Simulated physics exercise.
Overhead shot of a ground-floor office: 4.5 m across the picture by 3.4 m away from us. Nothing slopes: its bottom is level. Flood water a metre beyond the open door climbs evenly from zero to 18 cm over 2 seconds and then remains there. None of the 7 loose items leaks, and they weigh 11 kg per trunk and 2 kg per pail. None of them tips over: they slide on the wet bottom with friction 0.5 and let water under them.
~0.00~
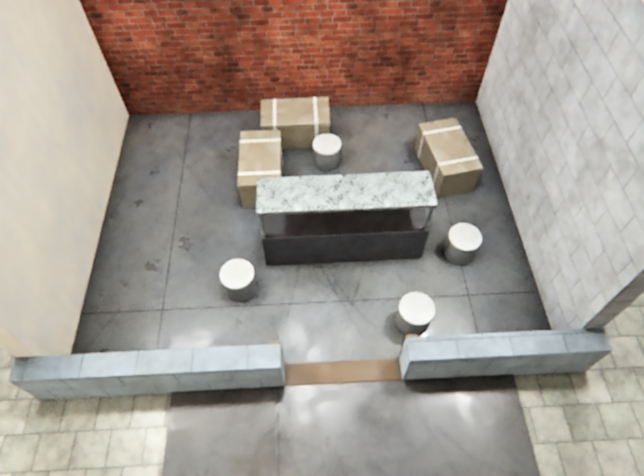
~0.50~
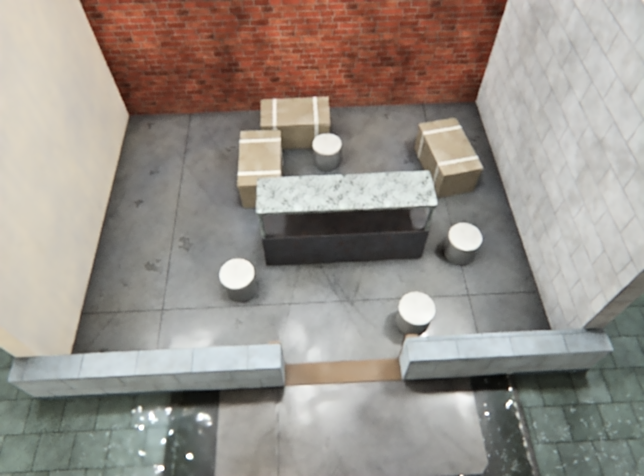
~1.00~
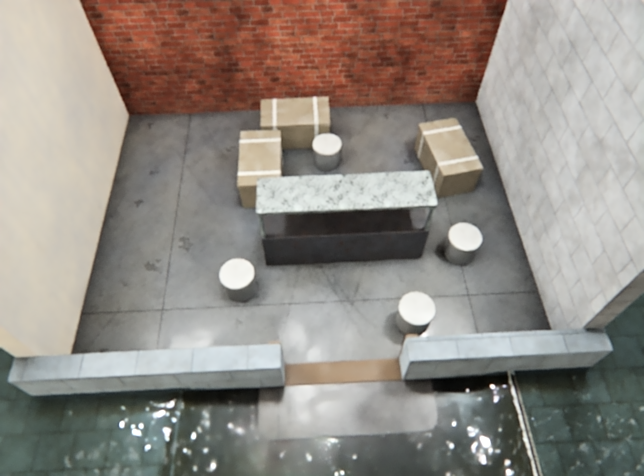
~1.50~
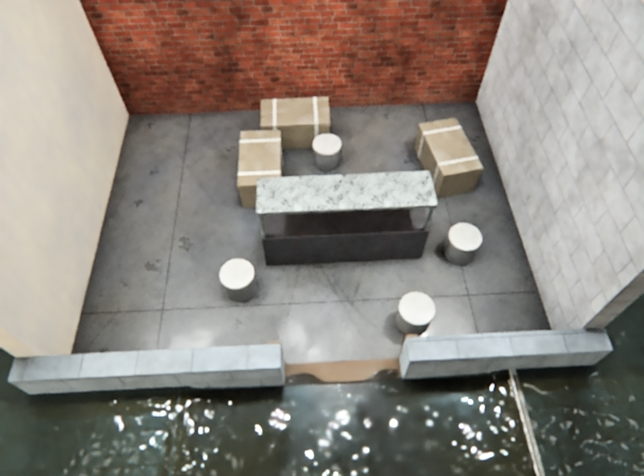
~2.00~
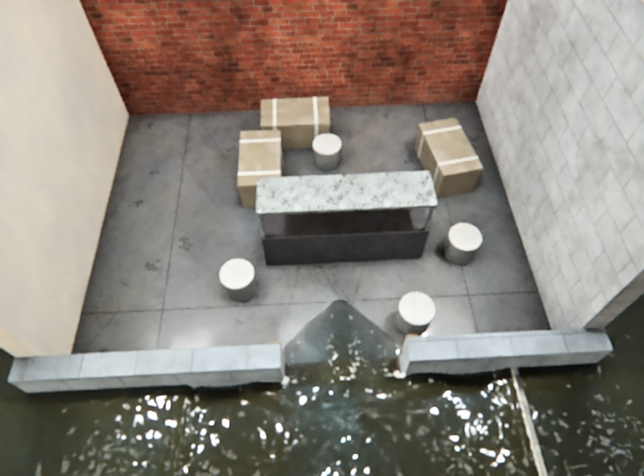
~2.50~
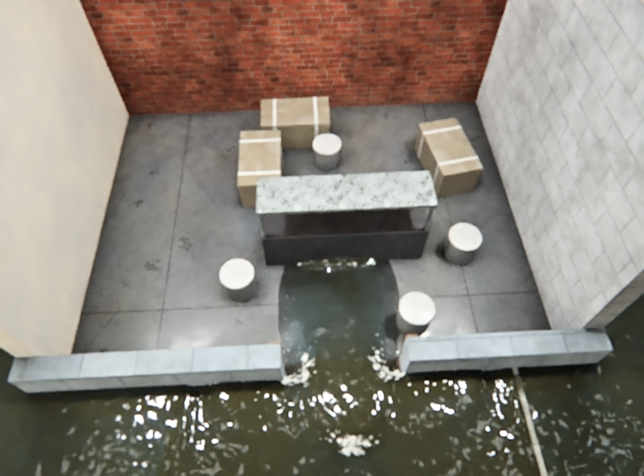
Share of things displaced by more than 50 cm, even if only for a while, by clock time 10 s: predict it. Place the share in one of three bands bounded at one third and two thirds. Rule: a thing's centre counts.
The number moved that far will range a third to two thirds.
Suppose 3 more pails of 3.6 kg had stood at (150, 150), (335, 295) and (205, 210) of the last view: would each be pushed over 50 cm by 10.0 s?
Well, it goes above, above, below.
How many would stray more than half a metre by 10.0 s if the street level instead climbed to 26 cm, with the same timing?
That would give 7.
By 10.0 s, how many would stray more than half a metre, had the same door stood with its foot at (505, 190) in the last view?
You'd get 6 in that case.
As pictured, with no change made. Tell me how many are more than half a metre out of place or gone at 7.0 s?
By my reckoning, 2.
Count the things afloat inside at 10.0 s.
By my count, 5.
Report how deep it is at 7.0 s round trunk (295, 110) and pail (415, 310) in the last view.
Close to 0 and 7 centimetres.
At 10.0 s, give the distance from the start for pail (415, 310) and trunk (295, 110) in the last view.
Shifts: 10 cm / 30 cm.
After 3.5 s 0 of 7 are over 50 cm from their spots; 0 afloat.
After 4.5 s 2 of 7 are over 50 cm from their spots; 1 afloat.
After 7.0 s 2 of 7 are over 50 cm from their spots; 3 afloat.
After 10.0 s 2 of 7 are over 50 cm from their spots, and 3 have been at some point; 5 afloat.
